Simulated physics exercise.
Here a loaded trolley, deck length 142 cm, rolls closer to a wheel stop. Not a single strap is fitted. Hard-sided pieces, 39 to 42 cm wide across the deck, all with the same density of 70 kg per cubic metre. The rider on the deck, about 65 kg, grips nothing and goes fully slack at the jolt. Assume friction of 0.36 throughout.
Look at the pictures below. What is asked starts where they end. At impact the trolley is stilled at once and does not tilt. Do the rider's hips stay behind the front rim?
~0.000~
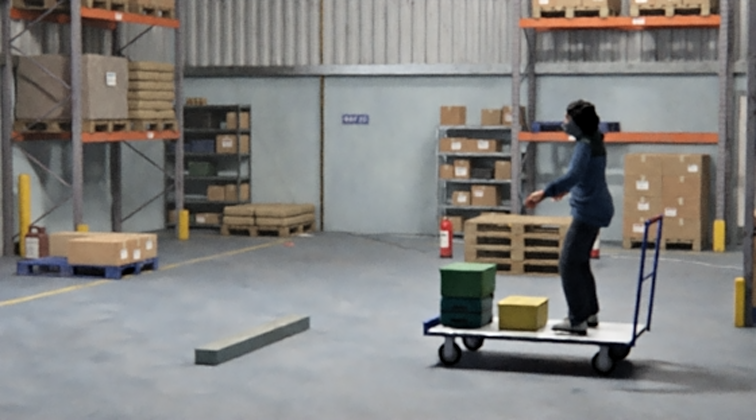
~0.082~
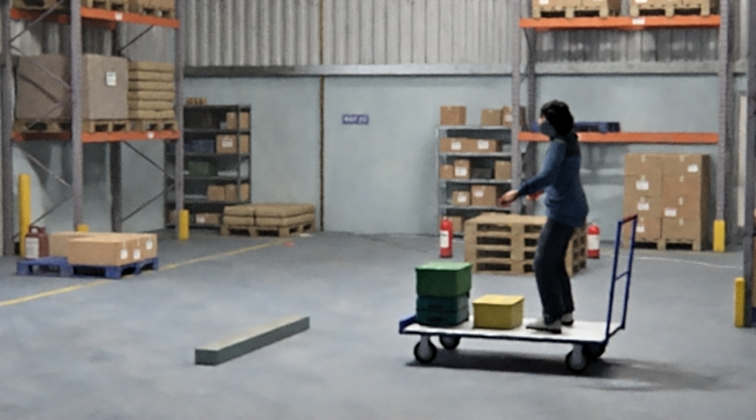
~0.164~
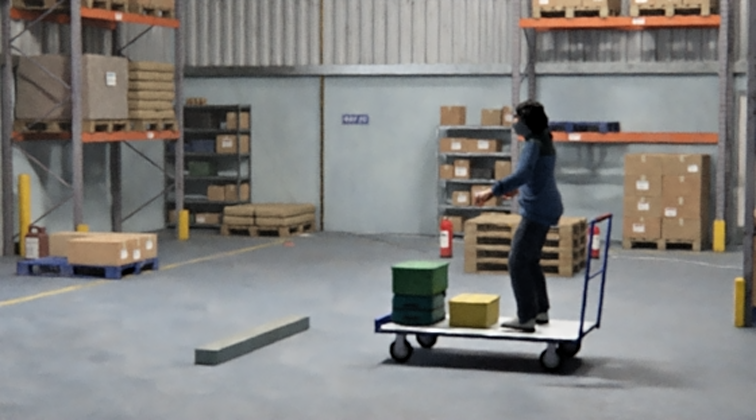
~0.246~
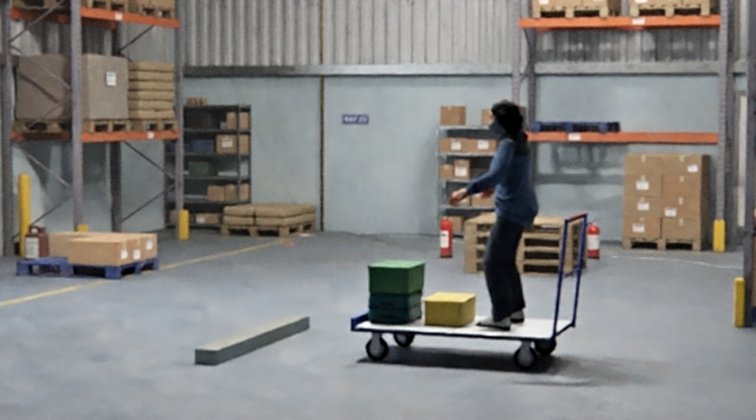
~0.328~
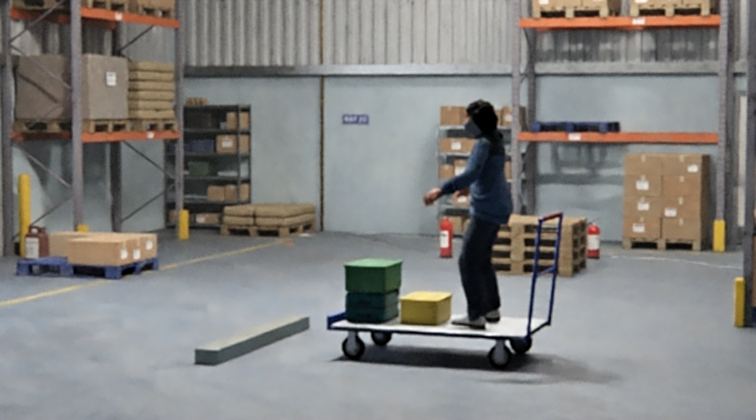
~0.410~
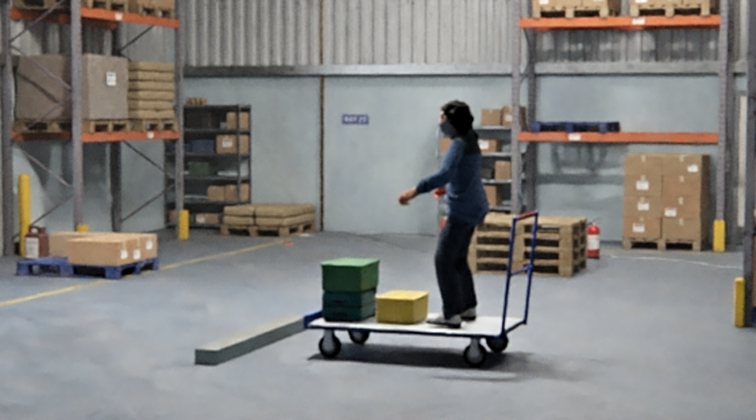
No, they are carried over the rim.
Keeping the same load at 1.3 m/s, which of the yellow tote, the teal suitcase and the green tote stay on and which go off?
So the yellow holds on, the teal holds on, and the green drops off.
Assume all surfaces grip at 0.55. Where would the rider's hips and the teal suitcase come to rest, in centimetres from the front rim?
So the hips finish 10 beyond the front rim while the teal load stays 20 short of it.
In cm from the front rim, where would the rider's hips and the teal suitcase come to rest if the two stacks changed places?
Rest positions - hips: 10 past; teal: 50 behind.
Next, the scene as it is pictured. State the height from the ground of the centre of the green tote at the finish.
10 cm.
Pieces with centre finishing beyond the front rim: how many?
1.
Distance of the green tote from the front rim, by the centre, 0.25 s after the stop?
It's some 30 cm out past the front rim.
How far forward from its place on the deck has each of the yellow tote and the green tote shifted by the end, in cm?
Forward: Yellow 15, green 140.
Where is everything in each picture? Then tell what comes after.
In the first picture, hips (592, 209), green tote (468, 280), rim corner (425, 330); 146 cm still to roll.
In the second picture, hips (567, 208), green tote (444, 279), rim corner (401, 329); 128 cm still to roll.
In the third picture, hips (542, 207), green tote (420, 278), rim corner (376, 328); 109 cm still to roll.
In the fourth picture, hips (517, 207), green tote (397, 277), rim corner (352, 326); 91 cm still to roll.
In the fifth picture, hips (492, 206), green tote (374, 276), rim corner (329, 325); 73 cm still to roll.
In the sixth picture, hips (468, 205), green tote (351, 275), rim corner (305, 324); 55 cm still to roll. Speed about 2.2 m/s.
The wheels strike at 0.66 s.
After 1.21 s the rider's hips are 35 cm behind the rim, near (299, 233) in the last picture's view.
After 1.66 s the rider's hips are 13 cm past the rim, near (240, 283) in the last picture's view.
Final state at 4.0 s, past the rim, green tote and the rider's hips; behind it, yellow tote and teal suitcase.
